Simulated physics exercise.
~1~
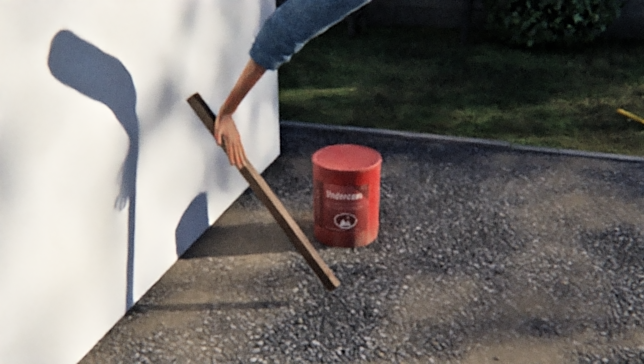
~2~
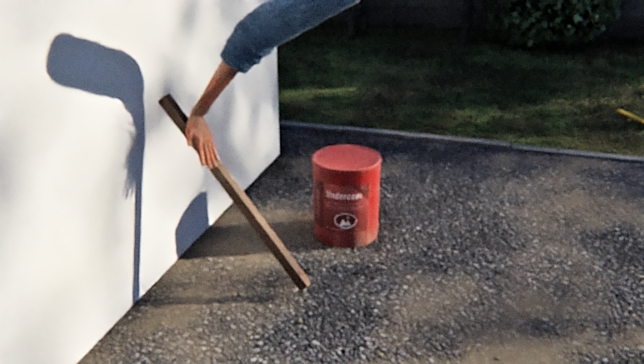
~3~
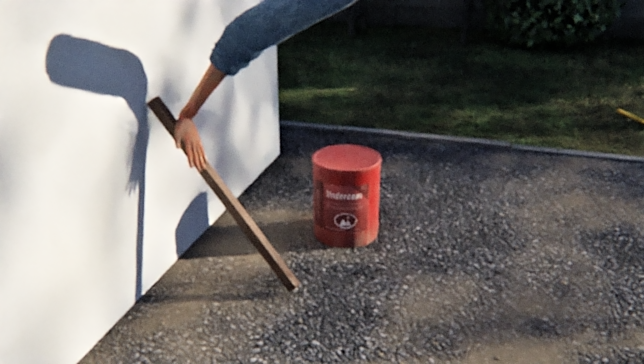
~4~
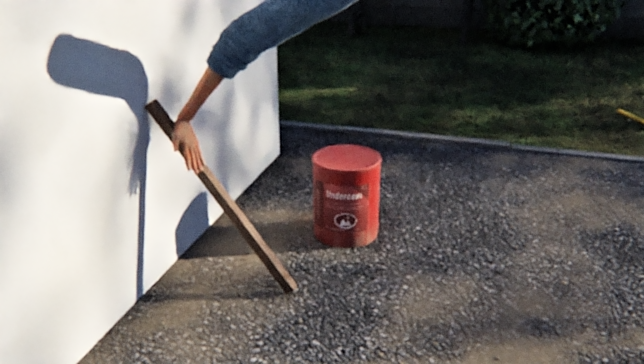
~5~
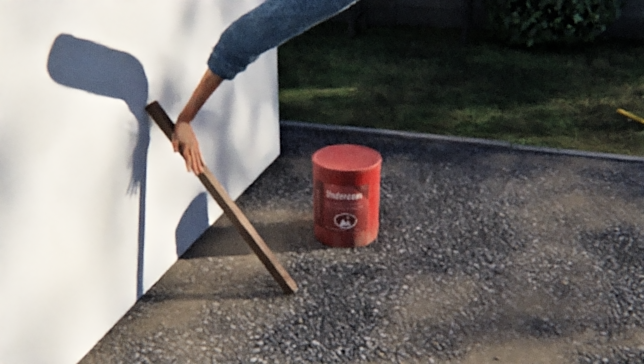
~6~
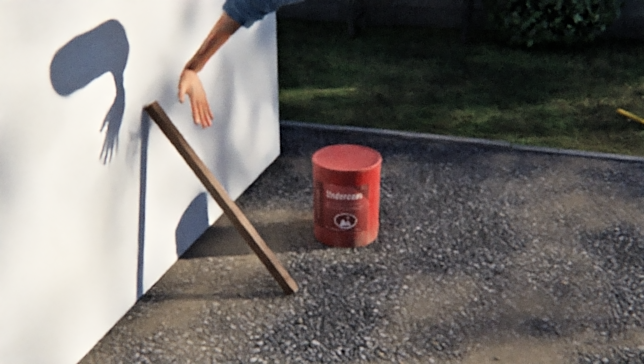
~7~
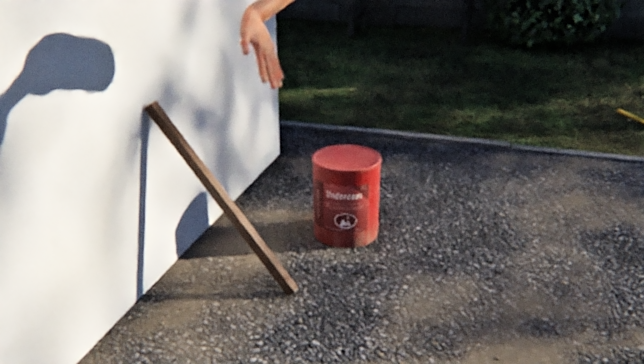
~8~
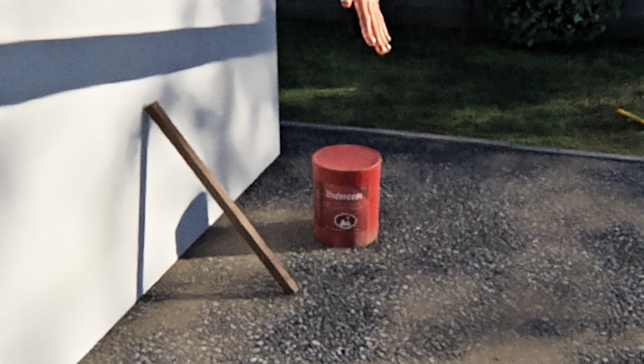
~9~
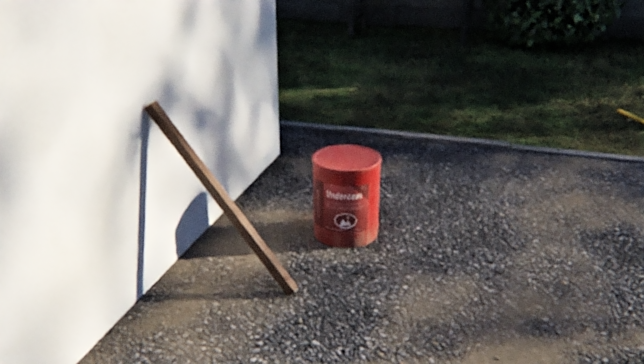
On a gravelly patch beside a bare white wall, a hand moved a brown pole leftward until it leaned against the wall, then let go and drew back out of view, leaving the pole leaning there and the red pail still in its place.
